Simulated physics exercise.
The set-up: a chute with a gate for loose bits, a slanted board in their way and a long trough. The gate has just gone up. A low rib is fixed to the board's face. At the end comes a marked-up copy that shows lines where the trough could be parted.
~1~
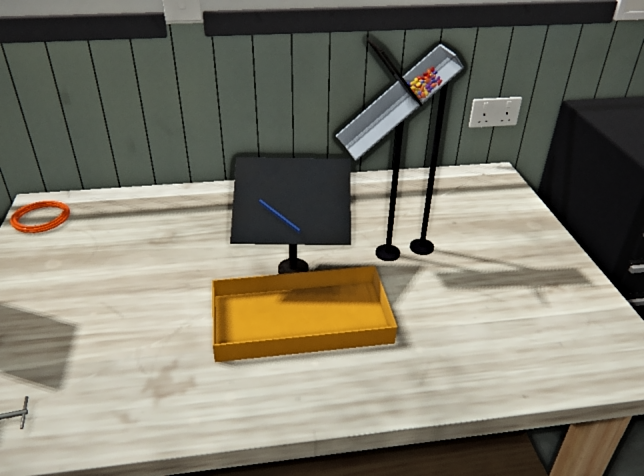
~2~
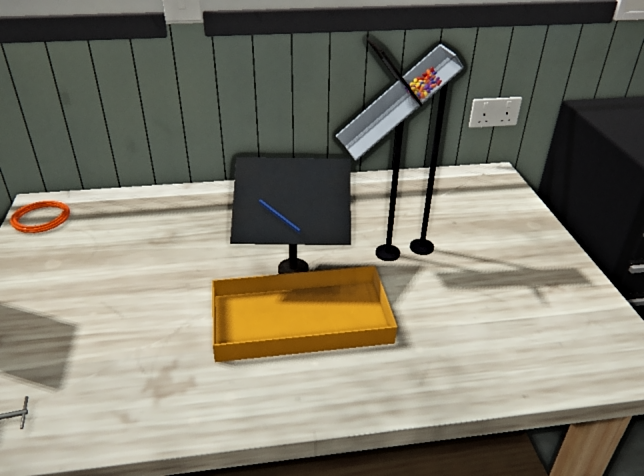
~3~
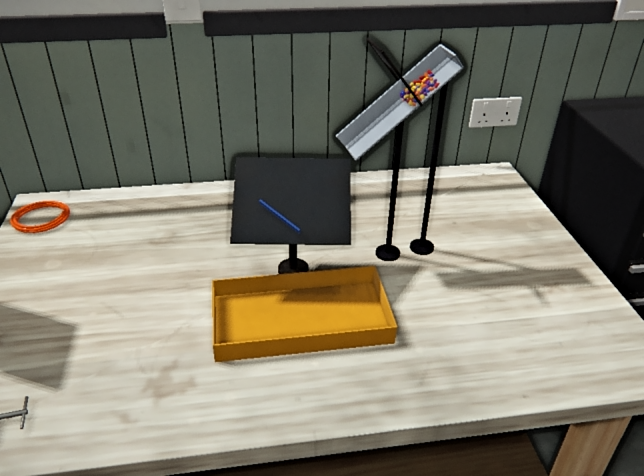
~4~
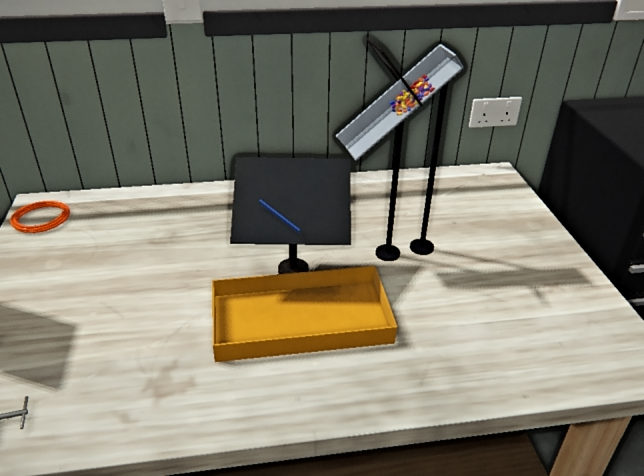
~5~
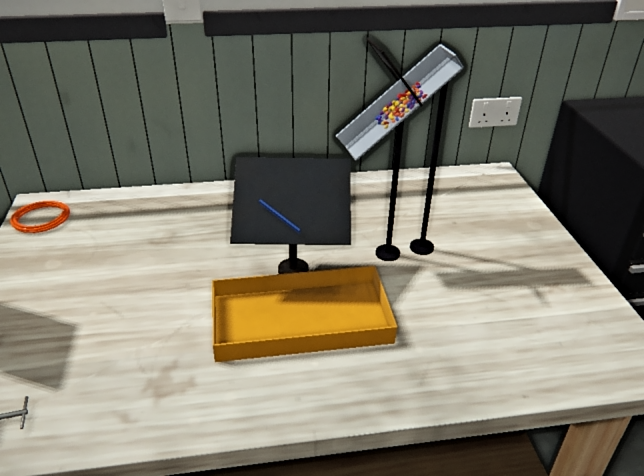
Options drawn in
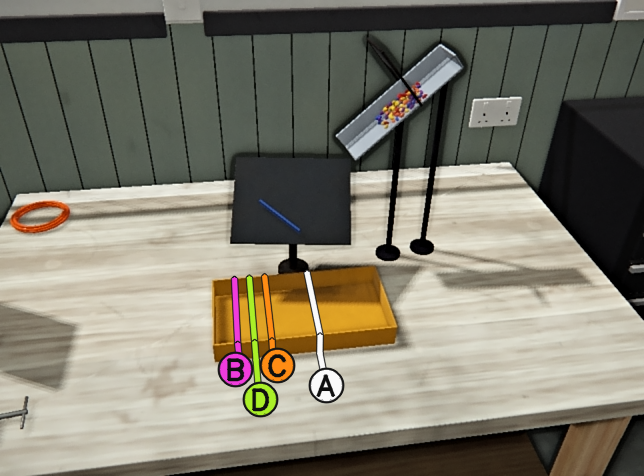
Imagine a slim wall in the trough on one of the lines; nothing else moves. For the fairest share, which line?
The best line is A.
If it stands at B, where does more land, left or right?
Right.
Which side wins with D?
Right.
On the marked copy, line A crosses the front rim at (319, 334); line B crosses the front rim at (237, 343); line C crosses the front rim at (271, 339); line D crosses the front rim at (254, 341).
Choosing A, of what is caught, close to half on the left of the divider, close to half on the right.
Choosing B, of what is caught, none at all on the left of the divider, the whole lot on the right.
Choosing C, of what is caught, none at all on the left of the divider, the whole lot on the right.
Choosing D, of what is caught, none at all on the left of the divider, the whole lot on the right.
